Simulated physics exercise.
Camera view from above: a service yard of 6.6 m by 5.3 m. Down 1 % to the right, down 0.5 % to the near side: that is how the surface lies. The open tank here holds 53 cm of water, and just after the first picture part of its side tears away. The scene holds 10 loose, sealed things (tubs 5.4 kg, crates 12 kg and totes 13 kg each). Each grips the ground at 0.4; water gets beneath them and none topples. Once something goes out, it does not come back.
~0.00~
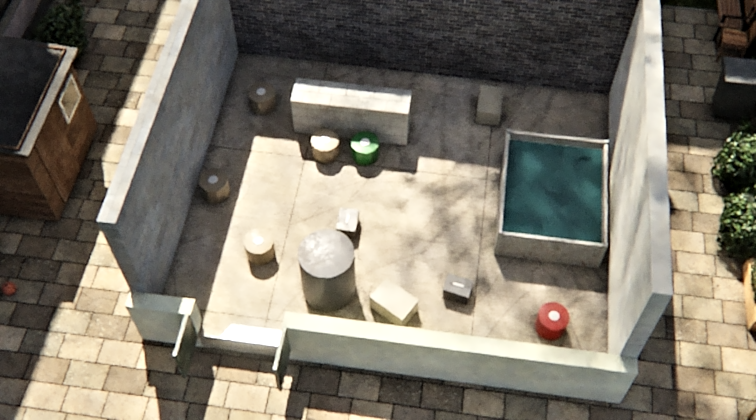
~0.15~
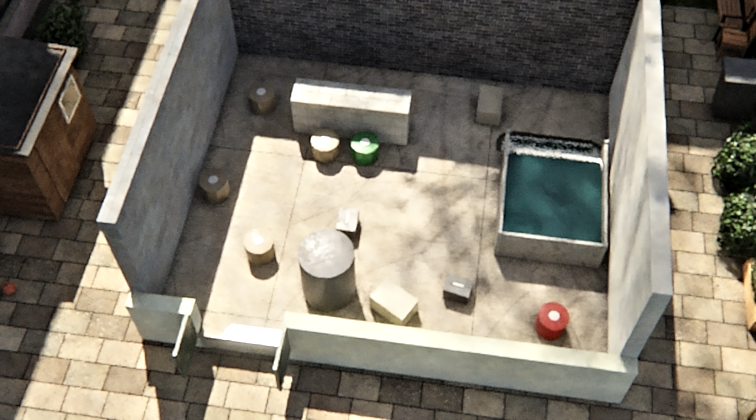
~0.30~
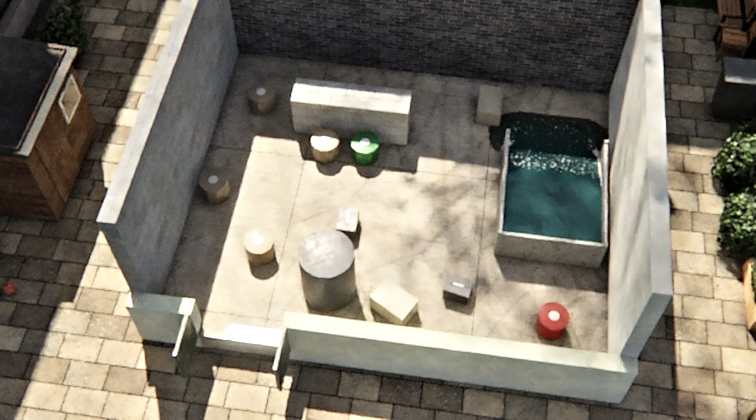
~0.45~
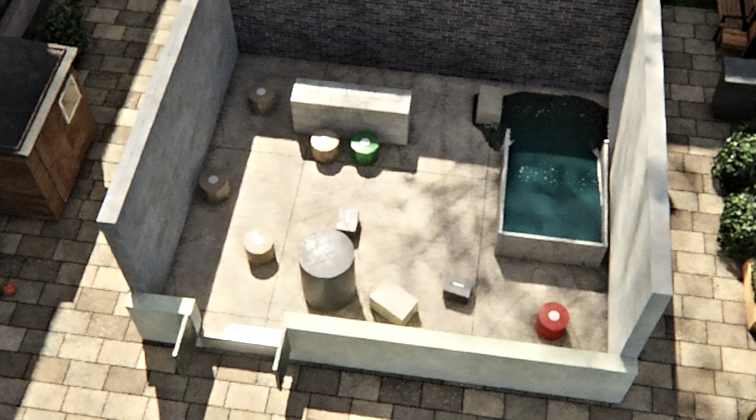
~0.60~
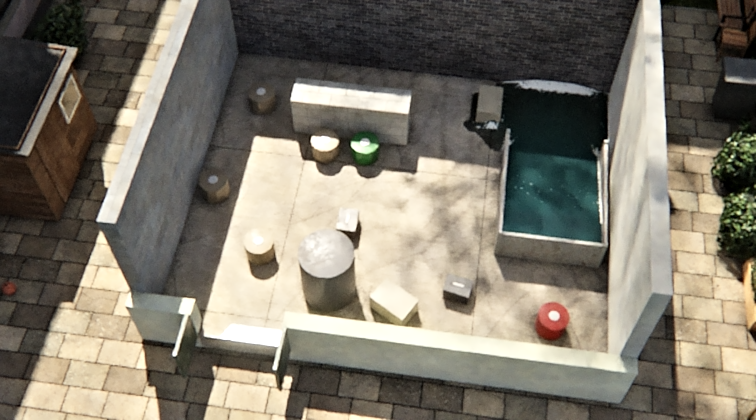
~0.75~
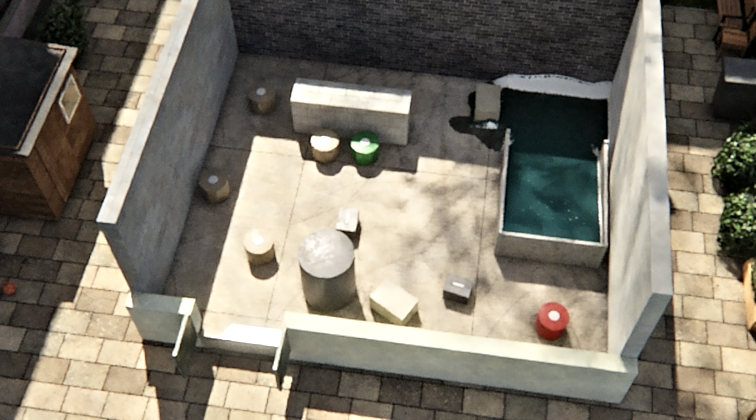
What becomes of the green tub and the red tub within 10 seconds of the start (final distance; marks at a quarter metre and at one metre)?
In the end the green tub stays about where it was. The red tub stays about where it was.
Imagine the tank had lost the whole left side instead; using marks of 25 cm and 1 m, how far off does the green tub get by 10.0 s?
Well, the green tub goes a long way then.
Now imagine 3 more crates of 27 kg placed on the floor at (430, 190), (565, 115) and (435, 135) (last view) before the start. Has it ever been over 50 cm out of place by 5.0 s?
Taking them in order: Not far enough, far enough and far enough.
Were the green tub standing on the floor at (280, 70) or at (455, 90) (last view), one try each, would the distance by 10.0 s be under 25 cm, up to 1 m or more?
One after the other: It is taken far off, and then it is taken far off.
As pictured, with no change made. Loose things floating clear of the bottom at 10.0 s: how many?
The count is 1.
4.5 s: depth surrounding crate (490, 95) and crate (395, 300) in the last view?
Close to 16 and 1 centimetres.
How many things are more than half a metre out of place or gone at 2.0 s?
Tally: 1.
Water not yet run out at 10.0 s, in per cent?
Roughly 94 percent.
After 2.0 s the green tub is near (365, 142), 0.0 m from its start, aground; the red tub is near (554, 316), 0.0 m from its start, aground; 0 of 10 are out; 0 afloat.
After 4.5 s the green tub is near (365, 142), 0.0 m from its start, aground; the red tub is near (554, 316), 0.0 m from its start, aground; 0 of 10 are out; 1 afloat.
After 7.0 s the green tub is near (365, 142), 0.0 m from its start, aground; the red tub is near (554, 316), 0.0 m from its start, aground; 0 of 10 are out; 2 afloat.
After 10.0 s the green tub is near (365, 142), 0.0 m from its start, aground; the red tub is near (559, 312), 0.1 m from its start, afloat; 4 of 10 are out; 1 afloat.
